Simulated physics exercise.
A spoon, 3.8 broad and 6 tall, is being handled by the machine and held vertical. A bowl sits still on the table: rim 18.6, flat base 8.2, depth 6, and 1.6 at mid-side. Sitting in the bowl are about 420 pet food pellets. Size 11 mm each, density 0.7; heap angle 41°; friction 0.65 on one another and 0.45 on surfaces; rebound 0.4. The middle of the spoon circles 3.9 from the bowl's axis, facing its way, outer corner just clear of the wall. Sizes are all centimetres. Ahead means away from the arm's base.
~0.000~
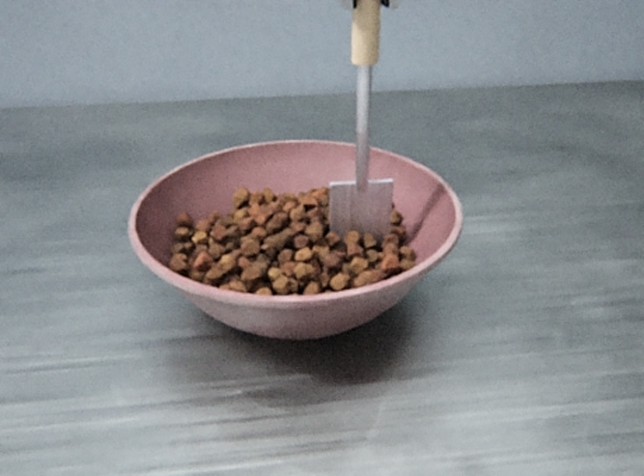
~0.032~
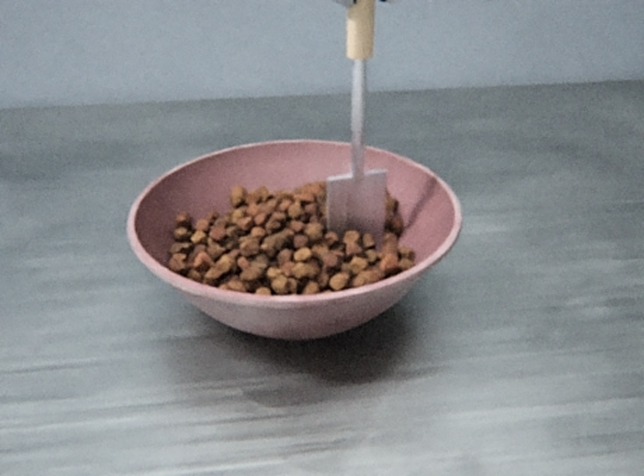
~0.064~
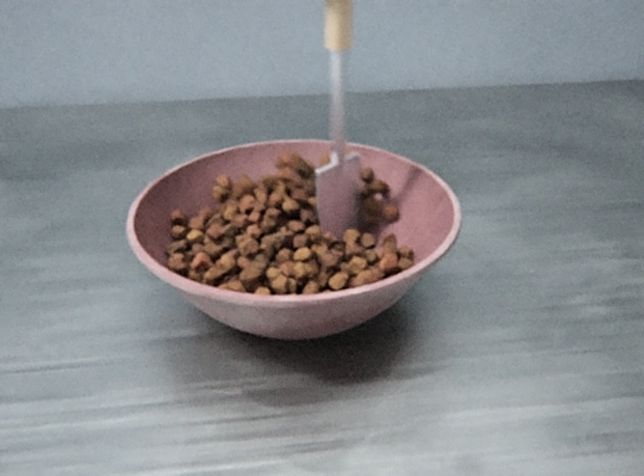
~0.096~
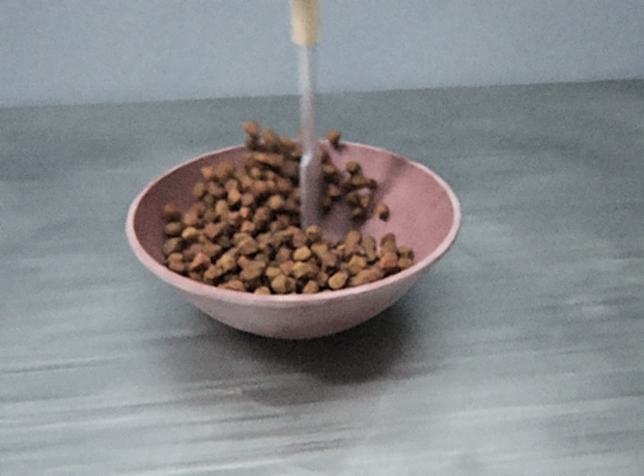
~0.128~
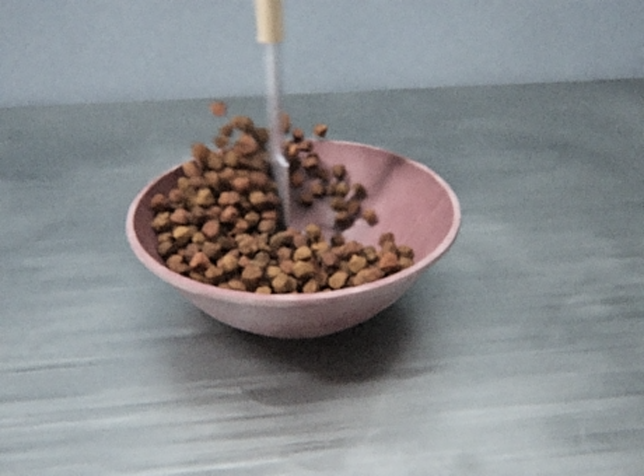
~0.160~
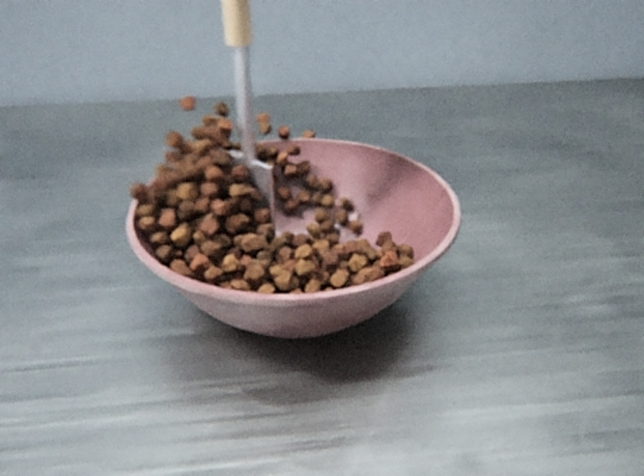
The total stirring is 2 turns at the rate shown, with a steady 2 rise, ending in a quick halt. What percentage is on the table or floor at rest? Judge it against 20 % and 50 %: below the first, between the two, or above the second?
Between 20 and 50 %.
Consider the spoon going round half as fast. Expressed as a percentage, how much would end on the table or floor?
Near 10 in a hundred, it would be.
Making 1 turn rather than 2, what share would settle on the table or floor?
That would give some 25 percent.
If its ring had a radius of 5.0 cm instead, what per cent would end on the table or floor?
It would be near 35 per cent.
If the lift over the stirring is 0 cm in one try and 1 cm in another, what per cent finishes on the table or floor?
Close to 40 percent and close to 35 percent.
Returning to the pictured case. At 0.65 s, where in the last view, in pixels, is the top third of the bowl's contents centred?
Somewhere around (248, 232), I think.
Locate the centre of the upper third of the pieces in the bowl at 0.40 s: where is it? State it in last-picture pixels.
I'd put its middle near (387, 208).
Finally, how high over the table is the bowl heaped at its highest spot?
About 5.5 centimetres.
After 0.40 s, 359° round, highest piece 10 above the table; 315 in the bowl, 79 on the table or floor, 21 in flight or on the tool.
After 0.65 s, 227° round, highest piece 7 above the table; 293 in the bowl, 119 on the table or floor, 3 in flight or on the tool.
After 0.97 s, 0° round, highest piece 5 above the table; 290 in the bowl, 125 on the table or floor.
After 1.67 s, 0° round, highest piece 5 above the table; 290 in the bowl, 125 on the table or floor.
At rest, 290 in the bowl, 125 on the table or floor. That is 30 % on the table or floor.
